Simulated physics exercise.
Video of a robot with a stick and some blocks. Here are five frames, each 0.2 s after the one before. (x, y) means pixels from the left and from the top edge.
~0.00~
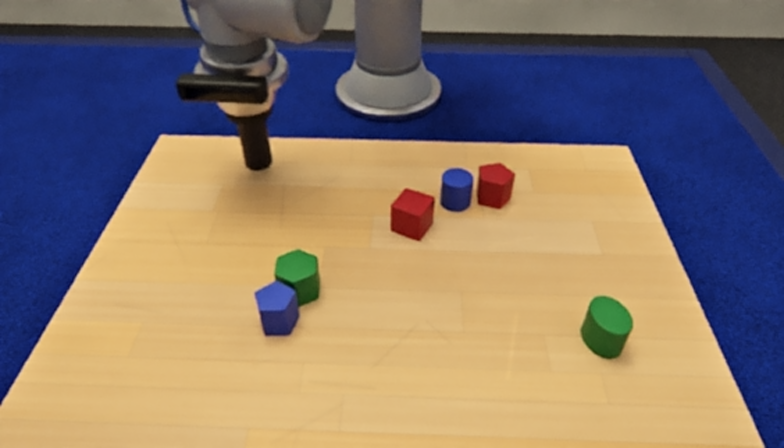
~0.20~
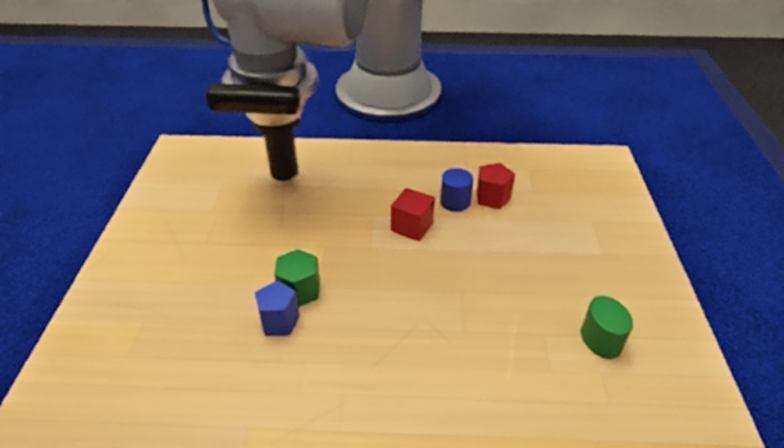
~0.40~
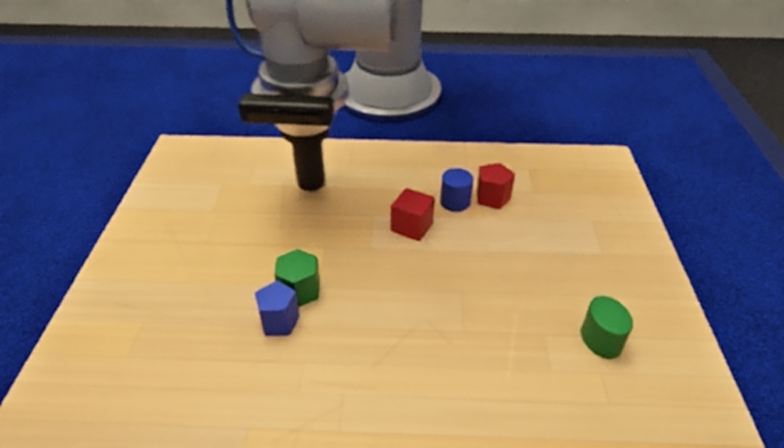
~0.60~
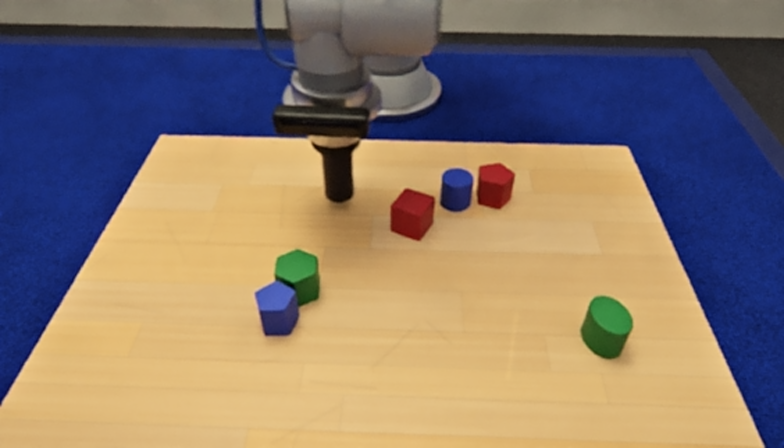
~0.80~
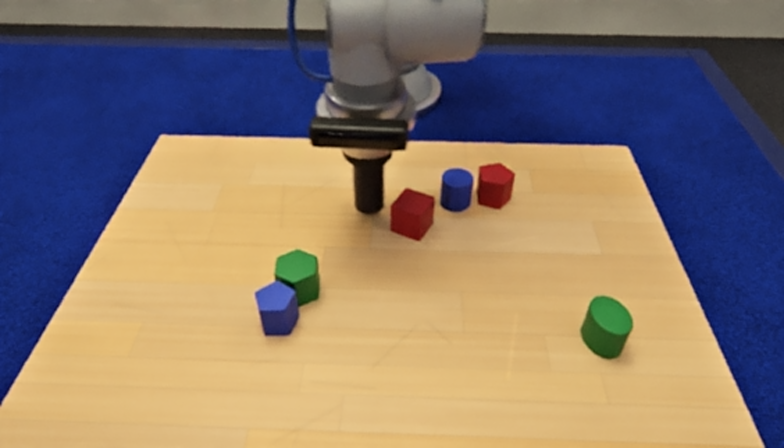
On a wooden board, a robot arm sweeping its black stick rightward and slightly nearer the red cube while all the blocks stay still.
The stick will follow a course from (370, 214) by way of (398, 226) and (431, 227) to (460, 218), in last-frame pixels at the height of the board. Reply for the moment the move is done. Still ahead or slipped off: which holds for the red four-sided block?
It slides aside on the way.
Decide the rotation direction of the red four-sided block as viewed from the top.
Top view: Clockwise.
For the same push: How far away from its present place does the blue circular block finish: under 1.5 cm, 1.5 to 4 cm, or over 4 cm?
Short of 1.5 cm.
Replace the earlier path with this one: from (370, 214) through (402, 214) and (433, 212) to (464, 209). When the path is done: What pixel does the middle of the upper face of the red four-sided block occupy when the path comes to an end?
Put as a pixel place, it's (440, 208).
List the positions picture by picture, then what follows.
The first picture shows stick's lower end (259, 163); red four-sided block (413, 201); blue circular block (458, 177); red pentagonal block (496, 173).
The second picture shows stick (285, 172); blocks still.
The third picture shows stick (311, 183); blocks still.
The fourth picture shows stick (340, 193); blocks still.
The fifth picture shows stick (370, 205); red four-sided block (413, 201); blue circular block (458, 177); red pentagonal block (496, 173).
What follows on the original path. One third of the way, stick (398, 216); red four-sided block (432, 205), turned 15° anticlockwise.
Two thirds of the way, stick (432, 217); red four-sided block (466, 207).
At the end, stick (461, 208); red four-sided block (490, 207), turned 20° clockwise; blue circular block (461, 173); red pentagonal block still.
